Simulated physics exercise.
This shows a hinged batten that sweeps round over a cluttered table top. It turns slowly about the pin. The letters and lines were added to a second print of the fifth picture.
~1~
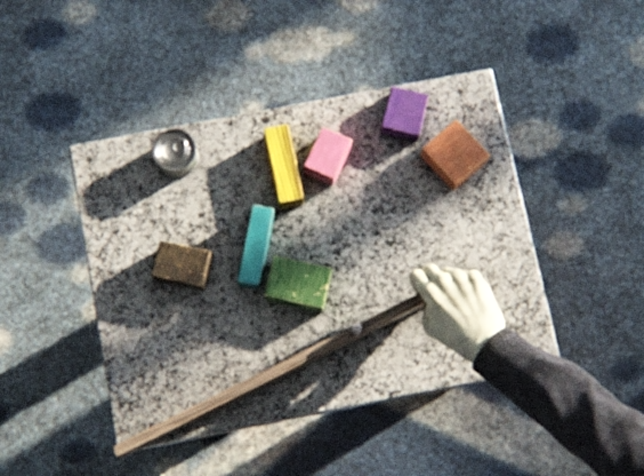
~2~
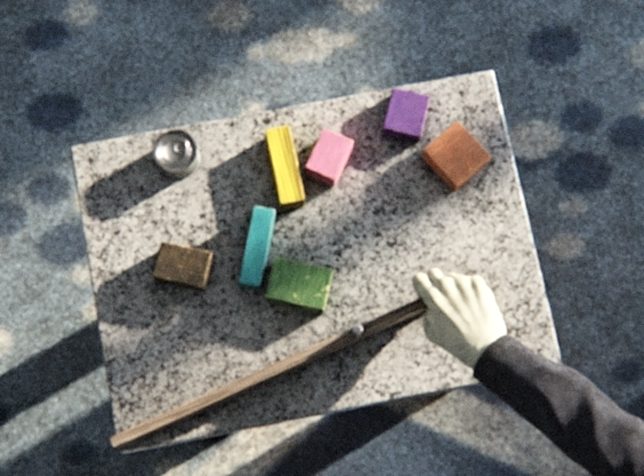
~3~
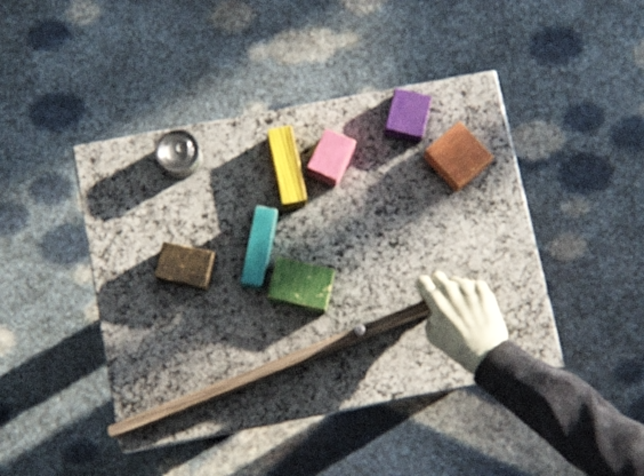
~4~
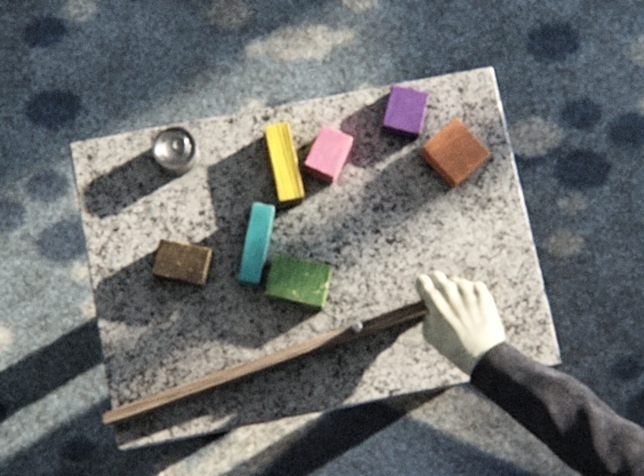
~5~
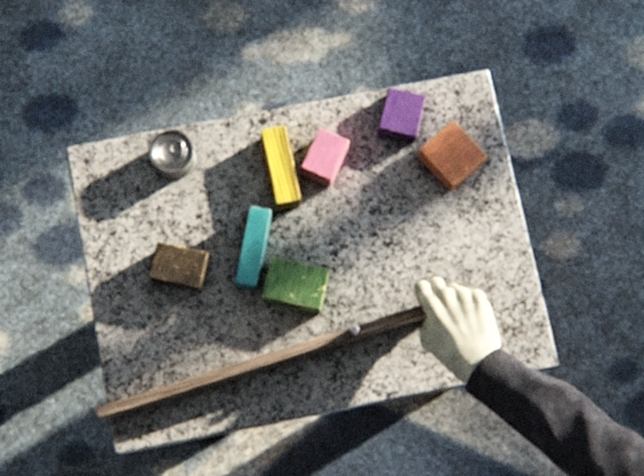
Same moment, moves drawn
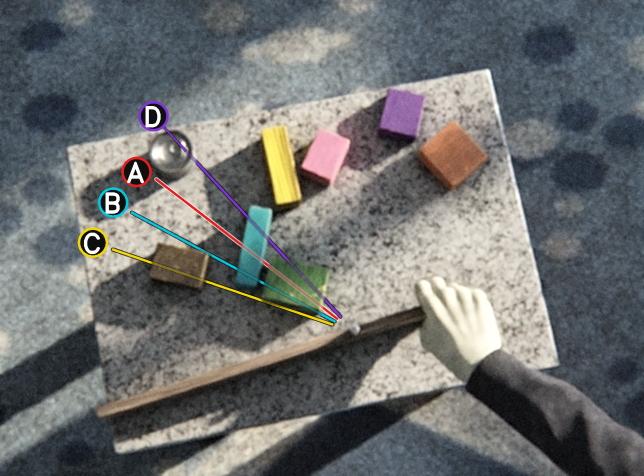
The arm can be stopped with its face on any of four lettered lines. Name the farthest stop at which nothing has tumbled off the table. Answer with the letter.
It can go as far as D.
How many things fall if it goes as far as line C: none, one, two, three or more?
The count is none.
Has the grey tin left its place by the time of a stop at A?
No.
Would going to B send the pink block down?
No.
On the marked copy, A at (246, 248); B at (232, 267); C at (222, 287); D at (262, 233).
With D. Early on, arm (217, 316); grey tin (173, 155); purple block (402, 115).
Further on, arm (235, 264); black block (206, 224); turquoise bar (261, 230).
At the end, arm (261, 233); grey tin (195, 128); black block (232, 171); nothing has fallen.
As for the rest, A is safe but short; B is safe but short; C is safe but short.
